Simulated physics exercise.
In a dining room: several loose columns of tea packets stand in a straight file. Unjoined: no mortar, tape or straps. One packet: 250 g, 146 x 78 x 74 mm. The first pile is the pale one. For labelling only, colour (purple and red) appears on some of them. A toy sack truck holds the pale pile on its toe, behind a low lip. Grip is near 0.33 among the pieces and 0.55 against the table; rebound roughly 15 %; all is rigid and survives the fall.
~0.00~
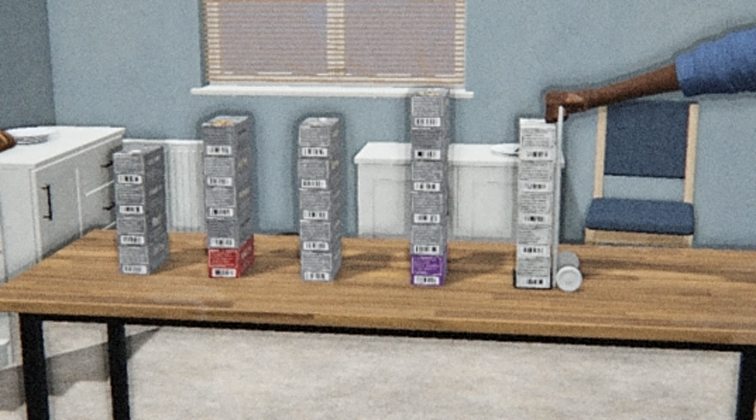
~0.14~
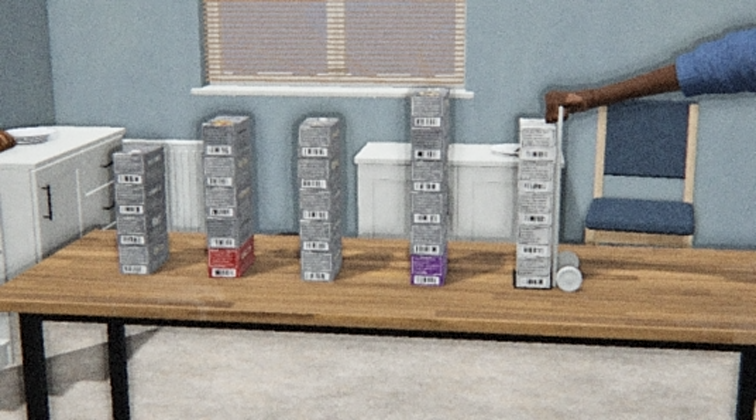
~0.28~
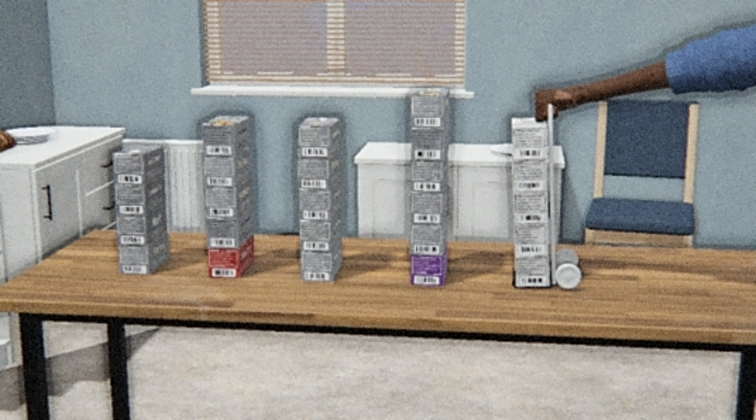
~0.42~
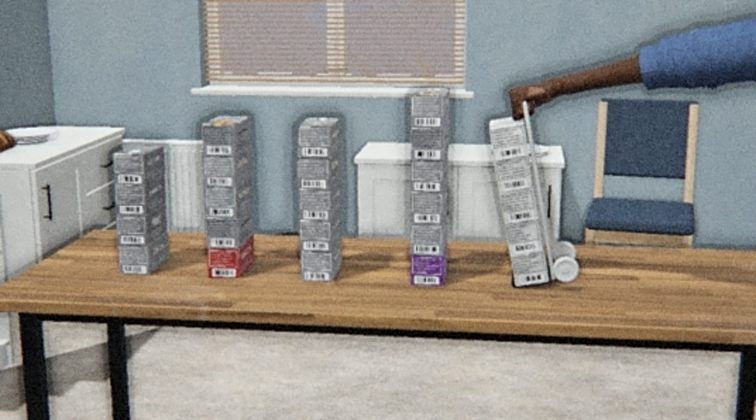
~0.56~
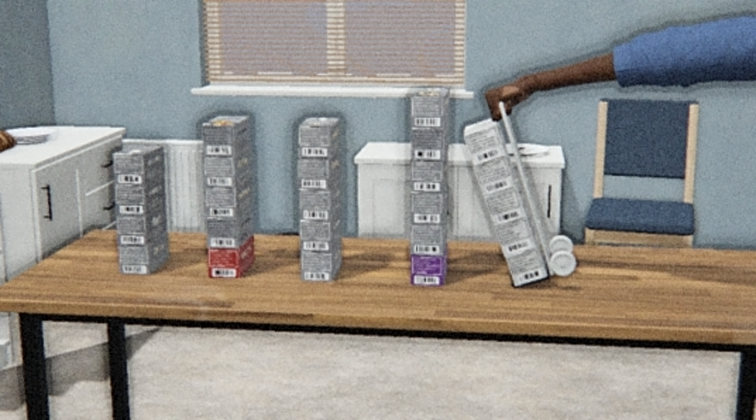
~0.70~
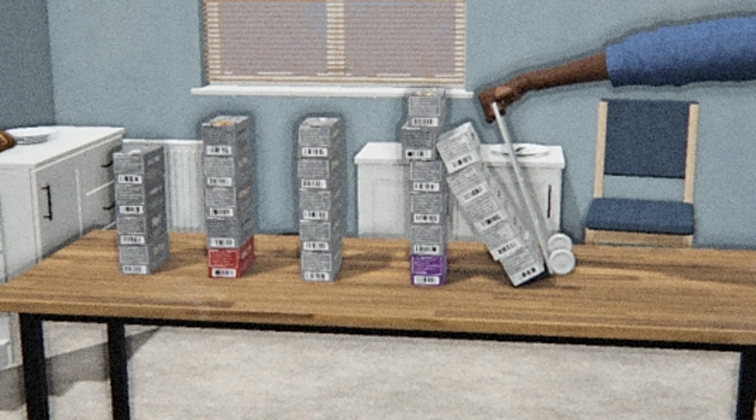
To begin with, five columns of small grey boxes stand in a row on a wooden table, a hand gripping the toy sack truck at the right-hand one. The hand then tilts the truck leftward, and its pale column leans with it, coming away from the frame and pushing the upper boxes of the neighbouring column slightly left.
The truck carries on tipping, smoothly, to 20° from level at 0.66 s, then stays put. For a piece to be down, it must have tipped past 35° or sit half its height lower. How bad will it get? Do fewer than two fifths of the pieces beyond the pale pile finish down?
No, more than two fifths of them do.
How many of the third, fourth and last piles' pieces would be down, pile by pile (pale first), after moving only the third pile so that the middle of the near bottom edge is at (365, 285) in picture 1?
The third pile ends with 5 down, the fourth with 4, the last with 3.
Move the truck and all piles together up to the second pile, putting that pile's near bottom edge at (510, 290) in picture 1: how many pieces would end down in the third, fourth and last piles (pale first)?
Down per pile: Third 5, fourth 5, last 4.
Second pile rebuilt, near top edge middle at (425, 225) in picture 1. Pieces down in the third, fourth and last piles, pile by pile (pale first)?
Counts down - third: 0; fourth: 0; last: 0.
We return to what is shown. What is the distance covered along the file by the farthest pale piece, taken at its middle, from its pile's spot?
I'd put it at close to 38 cm.
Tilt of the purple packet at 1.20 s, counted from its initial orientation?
Tilt from start: Approx. 40 degrees.
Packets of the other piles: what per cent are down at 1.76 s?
It's 90 percent at that point.
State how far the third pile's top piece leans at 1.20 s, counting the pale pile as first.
It sits around 10° from upright.
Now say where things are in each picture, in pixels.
In the first frame (each place is the centre of the face we see best), truck frame (560, 146) 0° forward; purple packet (427, 271); red packet (223, 264); the others all in place.
Truck frame (560, 146) 0° forward; purple packet (427, 271), in the second frame.
Truck frame (551, 143) 3° forward, top of the pale pile leaning 3°; purple packet (426, 271); the others all in place, in the third frame.
Truck frame (531, 140) 11° forward, top of the pale pile leaning 11°; purple packet (426, 271); the others all in place, in the fourth frame.
Truck frame (512, 139) 18° forward, top of the pale pile leaning 20°; purple packet (426, 271); the others all in place, in the fifth frame.
Truck frame (506, 140) 20° forward, top of the pale pile leaning 26°; purple packet (427, 271); red packet (223, 264); 2 have shifted, in the sixth frame.
By 1.20 s, 5 of the pale pile down; 6 of the 20 other packets down; purple packet tilted 41°.
By 1.76 s, 5 of the pale pile down; 18 of the 20 other packets down; purple packet tilted 49°; red packet tilted 48°.
When it is over (2.8 s), 5 of the pale pile down; 18 of the 20 other packets down; red packet tilted 49°; purple packet tilted 48°. That is 90 per cent. In pixels of the last frame, middles, red packet near (214, 248), purple packet near (413, 255).
